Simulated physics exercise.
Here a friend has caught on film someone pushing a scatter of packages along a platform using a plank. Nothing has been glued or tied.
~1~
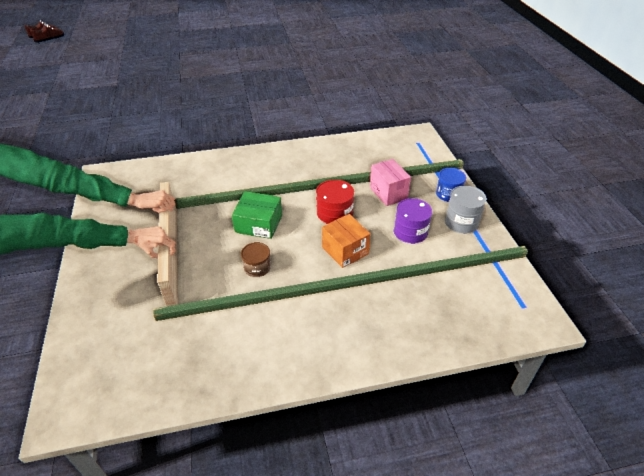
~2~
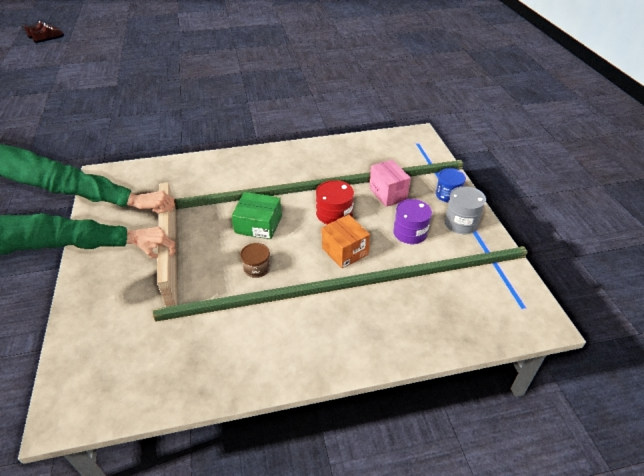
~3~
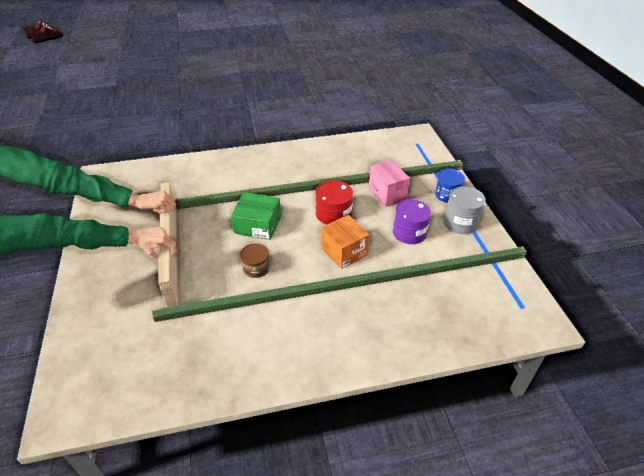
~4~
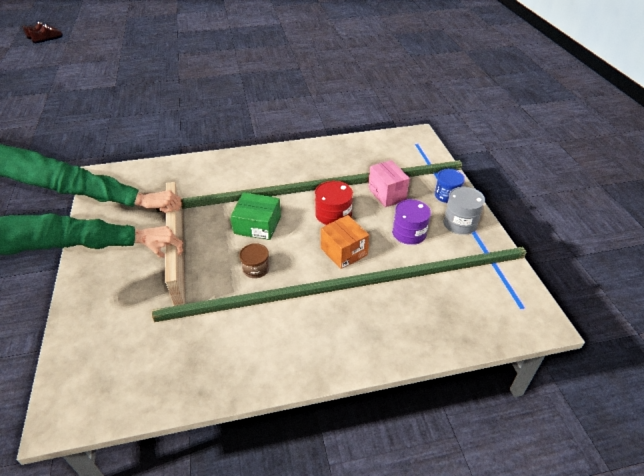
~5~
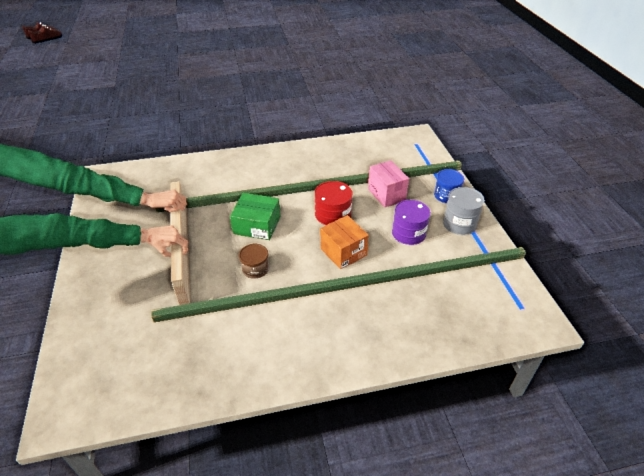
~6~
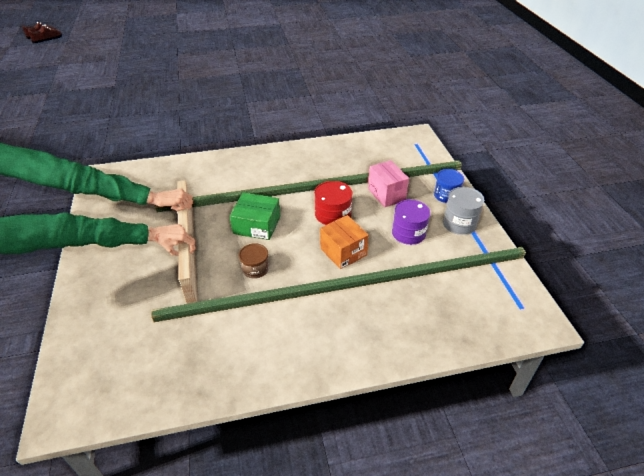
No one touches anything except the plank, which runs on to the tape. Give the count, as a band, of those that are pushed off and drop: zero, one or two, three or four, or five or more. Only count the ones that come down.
In the end, the drop-off count sits at five or above.
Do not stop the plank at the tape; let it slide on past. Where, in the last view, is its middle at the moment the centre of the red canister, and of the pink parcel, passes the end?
Its middle is around (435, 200) and around (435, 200).
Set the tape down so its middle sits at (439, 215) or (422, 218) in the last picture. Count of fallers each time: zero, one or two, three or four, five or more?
Count per tape, in the order given: More than four, then one to two.
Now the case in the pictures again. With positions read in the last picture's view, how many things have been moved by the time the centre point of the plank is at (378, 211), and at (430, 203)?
First position 8; second position 8.
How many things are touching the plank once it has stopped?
The number is 2.
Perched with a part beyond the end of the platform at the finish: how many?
Things overhanging at the end: 1.
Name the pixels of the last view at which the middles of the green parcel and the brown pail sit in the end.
Green parcel: About (465, 181); brown pail: About (486, 222).
A little later, none off yet; blue pail at rest near (449, 186); grey canister at rest near (463, 211); purple canister at rest near (411, 222).
Next, none off yet; blue pail at rest near (449, 186); grey canister at rest near (463, 211); purple canister shifted a little near (425, 218).
Later still, none off yet; blue pail shifted about its own width near (485, 182); grey canister tilted well over near (520, 216); purple canister shifted well along near (485, 205).
When it is over, the number that fall off is five or more; down, orange parcel, red canister, pink parcel, purple canister, grey canister and blue pail.
